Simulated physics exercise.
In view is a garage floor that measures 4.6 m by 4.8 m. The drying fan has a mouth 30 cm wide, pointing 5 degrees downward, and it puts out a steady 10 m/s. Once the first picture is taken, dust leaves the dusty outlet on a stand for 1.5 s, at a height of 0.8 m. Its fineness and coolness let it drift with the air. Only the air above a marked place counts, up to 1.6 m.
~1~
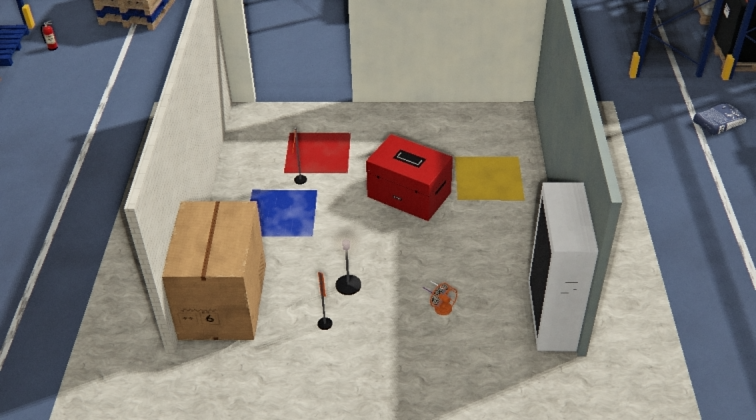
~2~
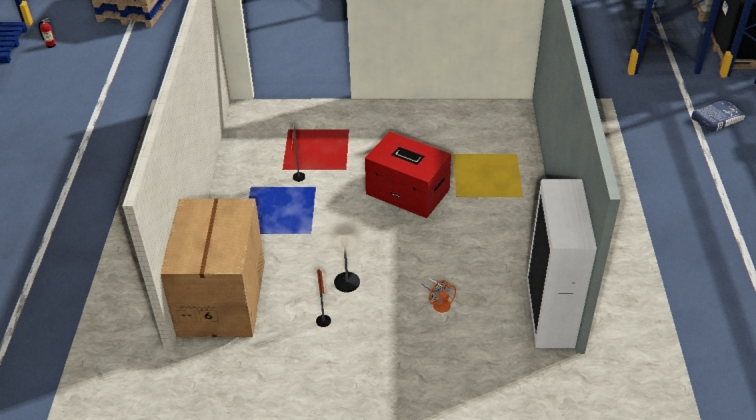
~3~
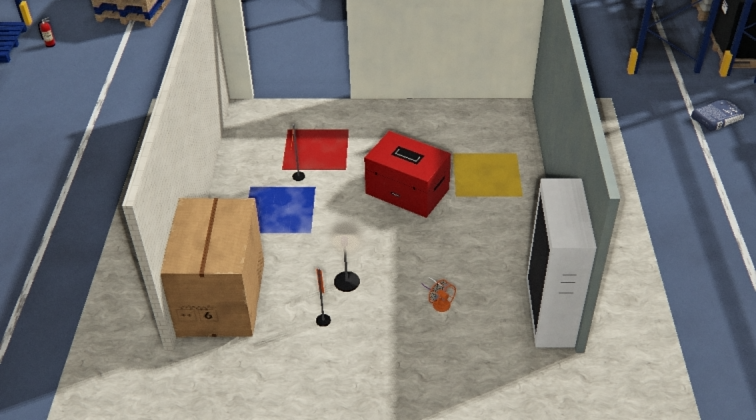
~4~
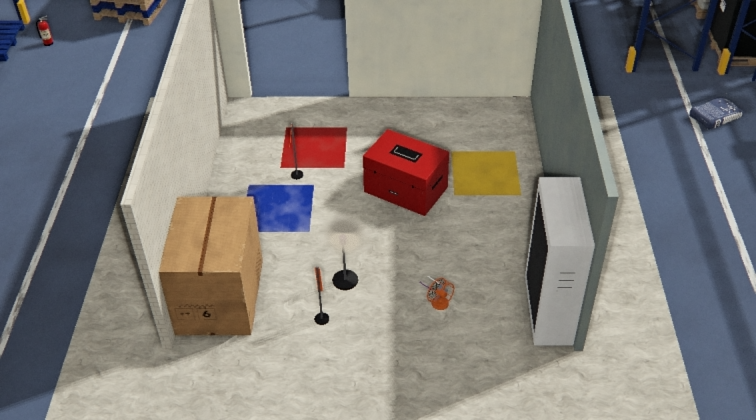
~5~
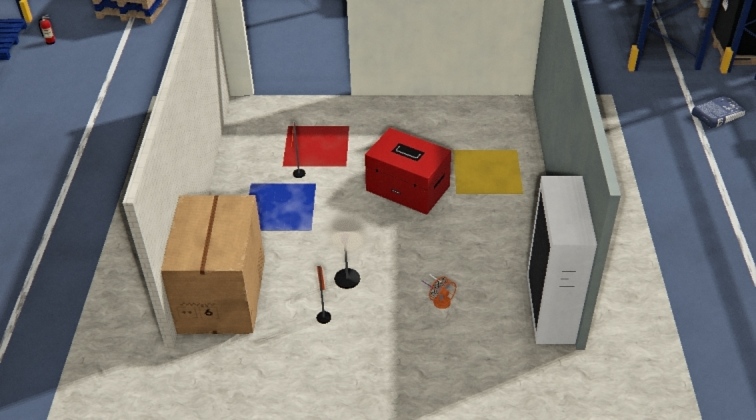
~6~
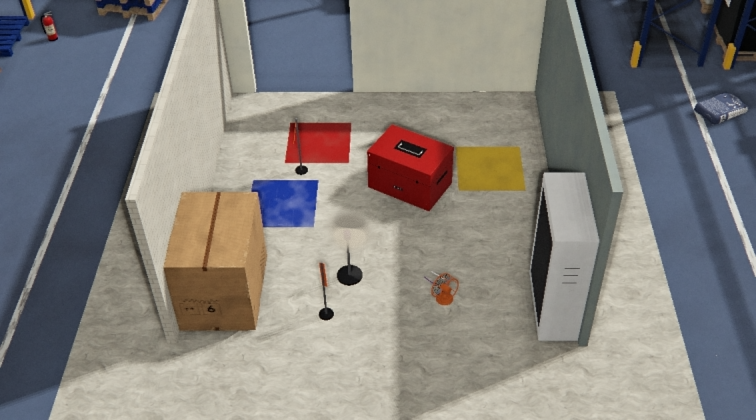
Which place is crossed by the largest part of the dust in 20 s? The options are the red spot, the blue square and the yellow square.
Blue.
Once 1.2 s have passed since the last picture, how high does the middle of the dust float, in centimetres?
Its middle sits roughly 60 cm above the surface.
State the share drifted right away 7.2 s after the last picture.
I reckon it's close to 90 %.
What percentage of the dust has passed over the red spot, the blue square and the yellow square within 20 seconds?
About 5 per cent red, 100 per cent blue and 0 per cent yellow.
Then, 1.2 s after the last picture, 0 % has passed over the yellow square, 4 % over the blue square and 0 % over the red spot; 0 % has left the area, and the middle of the rest is near (352, 231).
Then, 3.2 s after the last picture, 0 % has passed over the yellow square, 87 % over the blue square and 6 % over the red spot; 5 % has left the area, and the middle of the rest is near (230, 124).
Then, 7.2 s after the last picture, 0 % has passed over the yellow square, 95 % over the blue square and 7 % over the red spot; 87 % has left the area.
Then, 19.2 s after the last picture, 0 % has passed over the yellow square, 95 % over the blue square and 7 % over the red spot; 100 % has left the area.
